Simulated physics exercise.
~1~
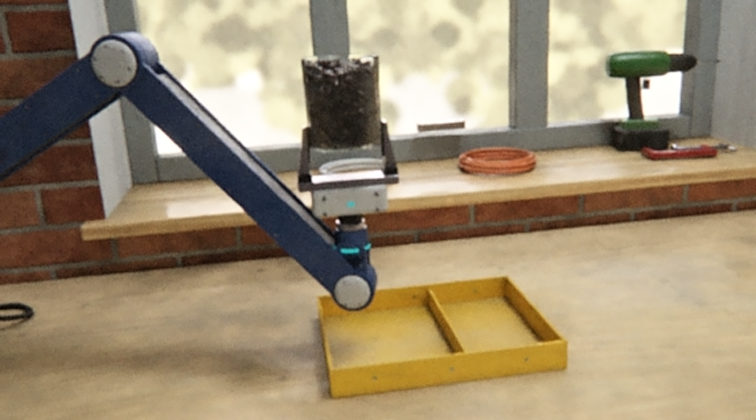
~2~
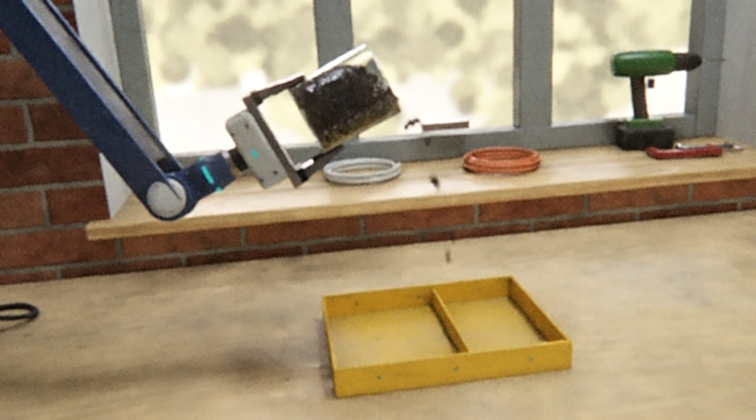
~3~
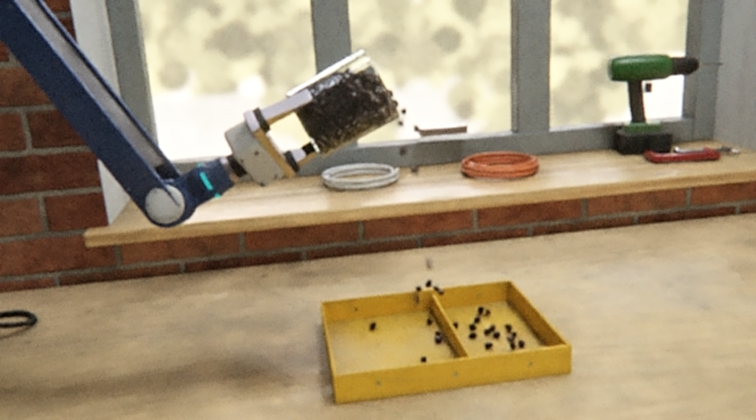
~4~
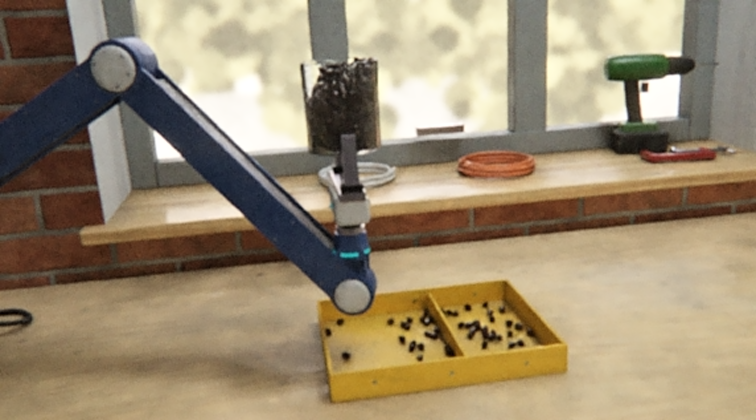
A blue robot arm tips a clear tumbler of dark beans, scattering some into both parts of a yellow tray, then rights it.
